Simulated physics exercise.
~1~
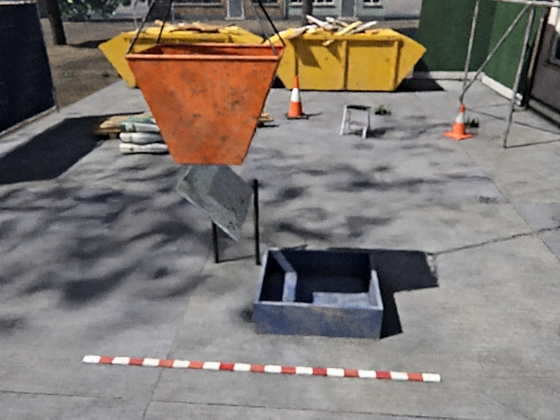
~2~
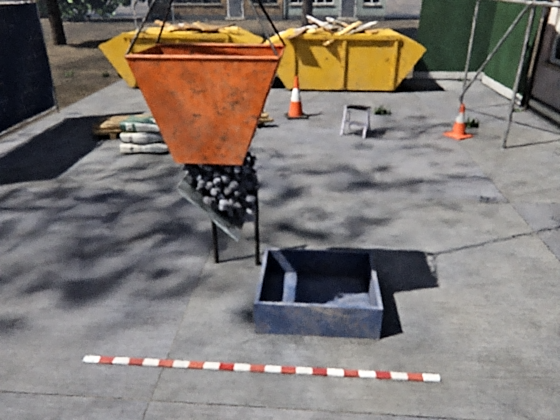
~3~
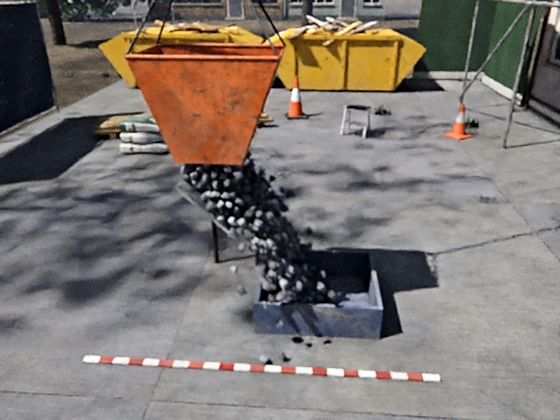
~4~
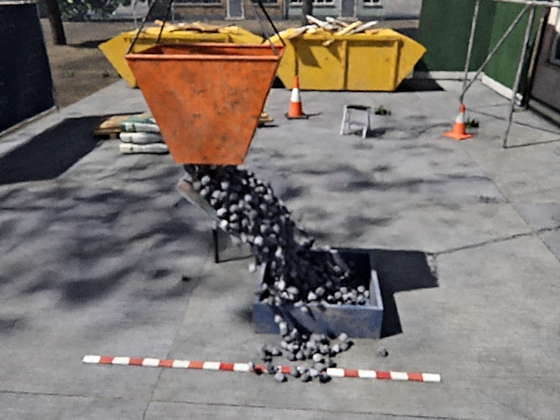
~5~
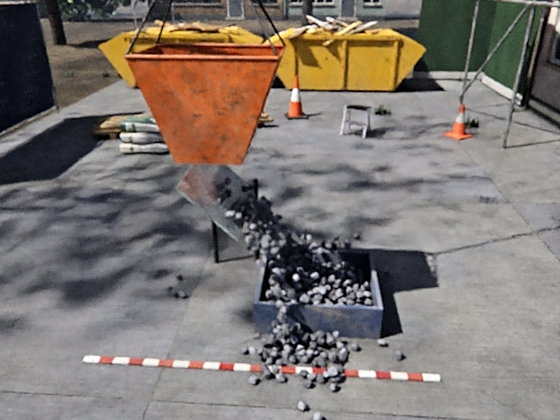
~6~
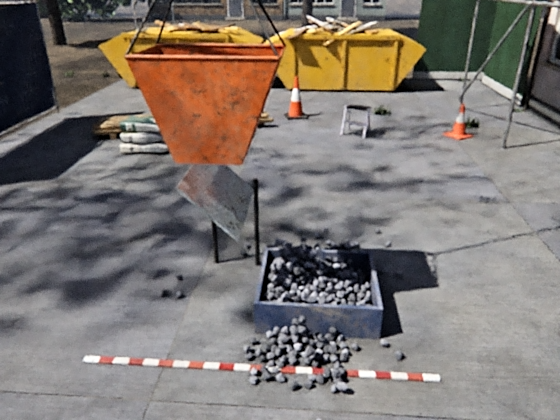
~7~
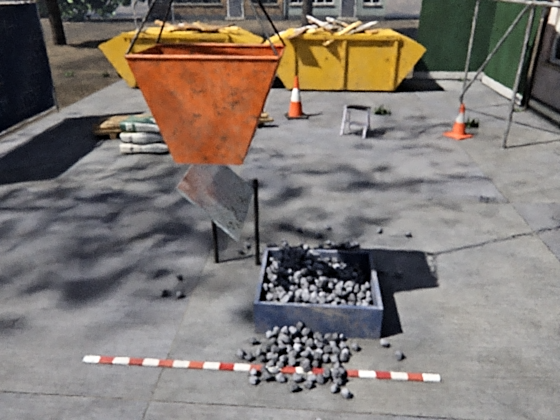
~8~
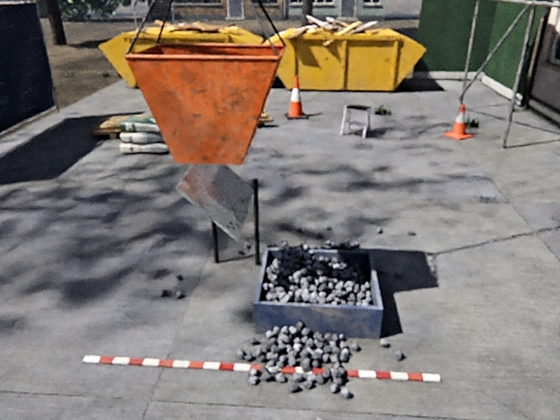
Paved yard with yellow skips, grey stones pouring from an orange hopper down a tilted plate, mostly filling a bin, some spilling in front.
